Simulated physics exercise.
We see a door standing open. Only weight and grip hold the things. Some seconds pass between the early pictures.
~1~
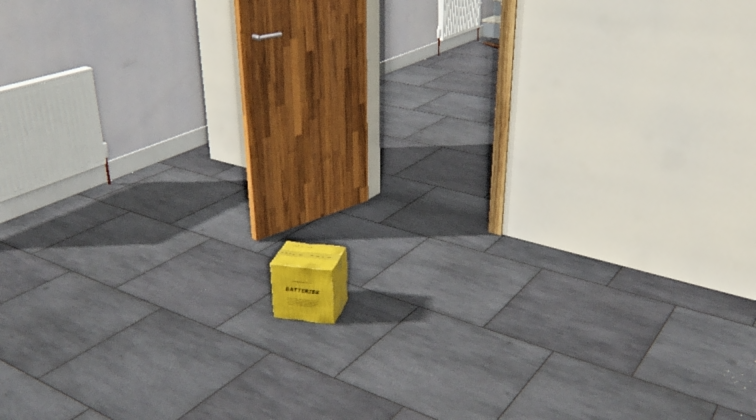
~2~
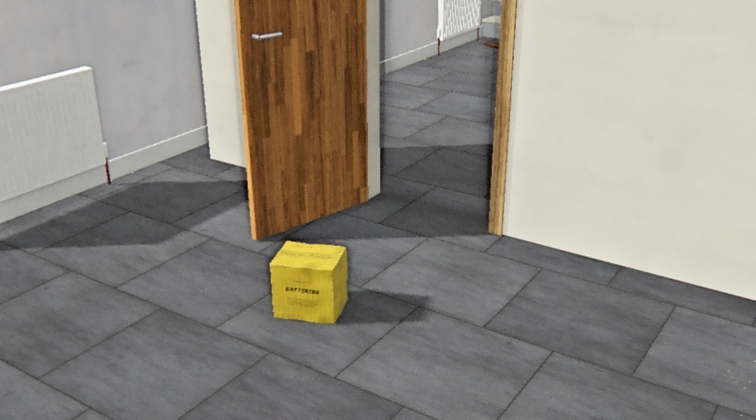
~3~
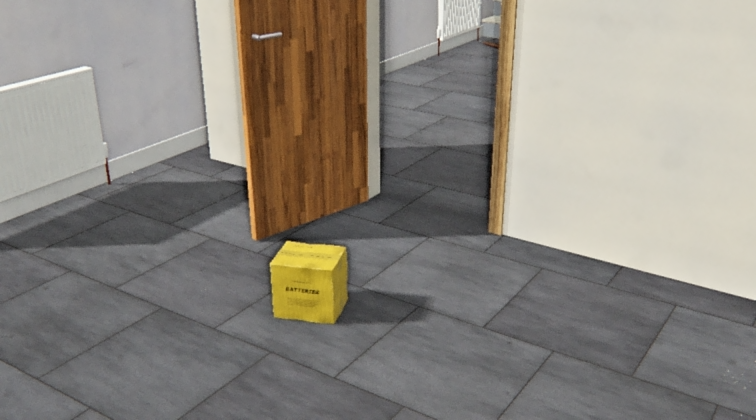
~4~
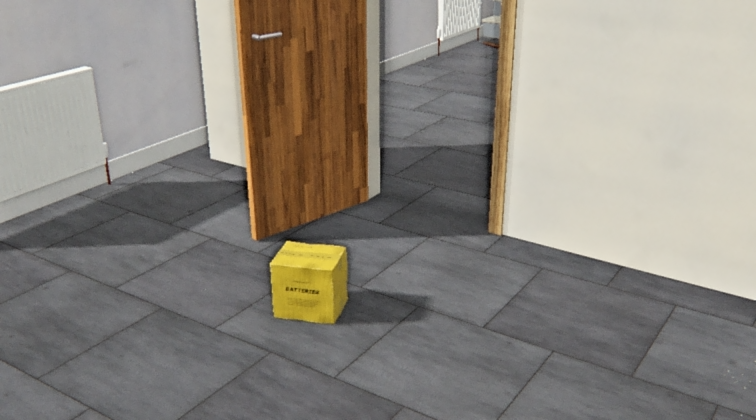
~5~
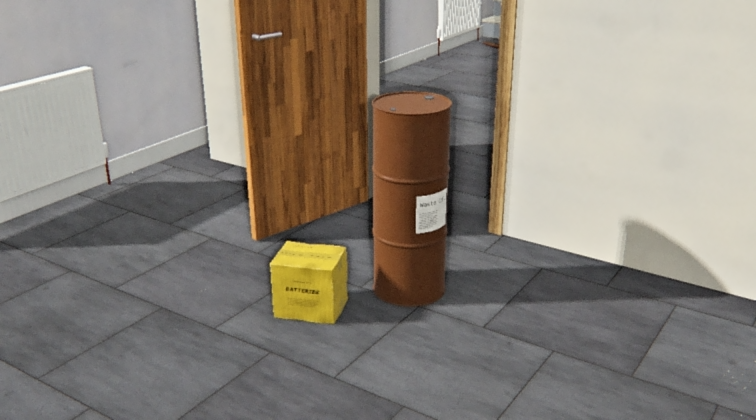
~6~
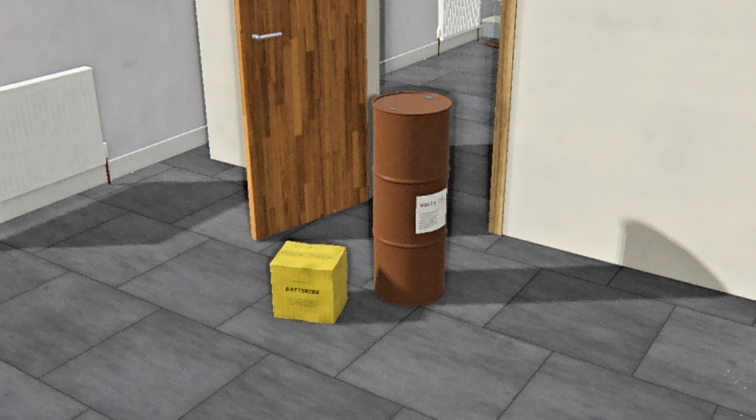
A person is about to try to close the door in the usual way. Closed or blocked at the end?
In the end the door closes.
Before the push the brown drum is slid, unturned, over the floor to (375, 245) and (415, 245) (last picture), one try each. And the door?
In the first case it stops short; in the second case it jams.
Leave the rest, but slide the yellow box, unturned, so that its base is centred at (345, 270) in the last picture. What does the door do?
Then it jams.
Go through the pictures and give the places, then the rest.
In the first picture, door wide open and still; yellow box (310, 282).
In the second picture, door wide open and still; yellow box (310, 282).
In the third picture, door wide open and still; yellow box (310, 282).
In the fourth picture, door wide open and still; yellow box (310, 282).
In the fifth picture, door wide open and still; yellow box (310, 282).
In the sixth picture, door wide open and still; brown drum (410, 200); yellow box (310, 282).
Then, 0.70 s on from there, door at 66°.
Then, 1.10 s on from there, door at 27°.
In the end, door at 0°; both unmoved. At the end, from the last picture's camera, brown drum near (410, 200).
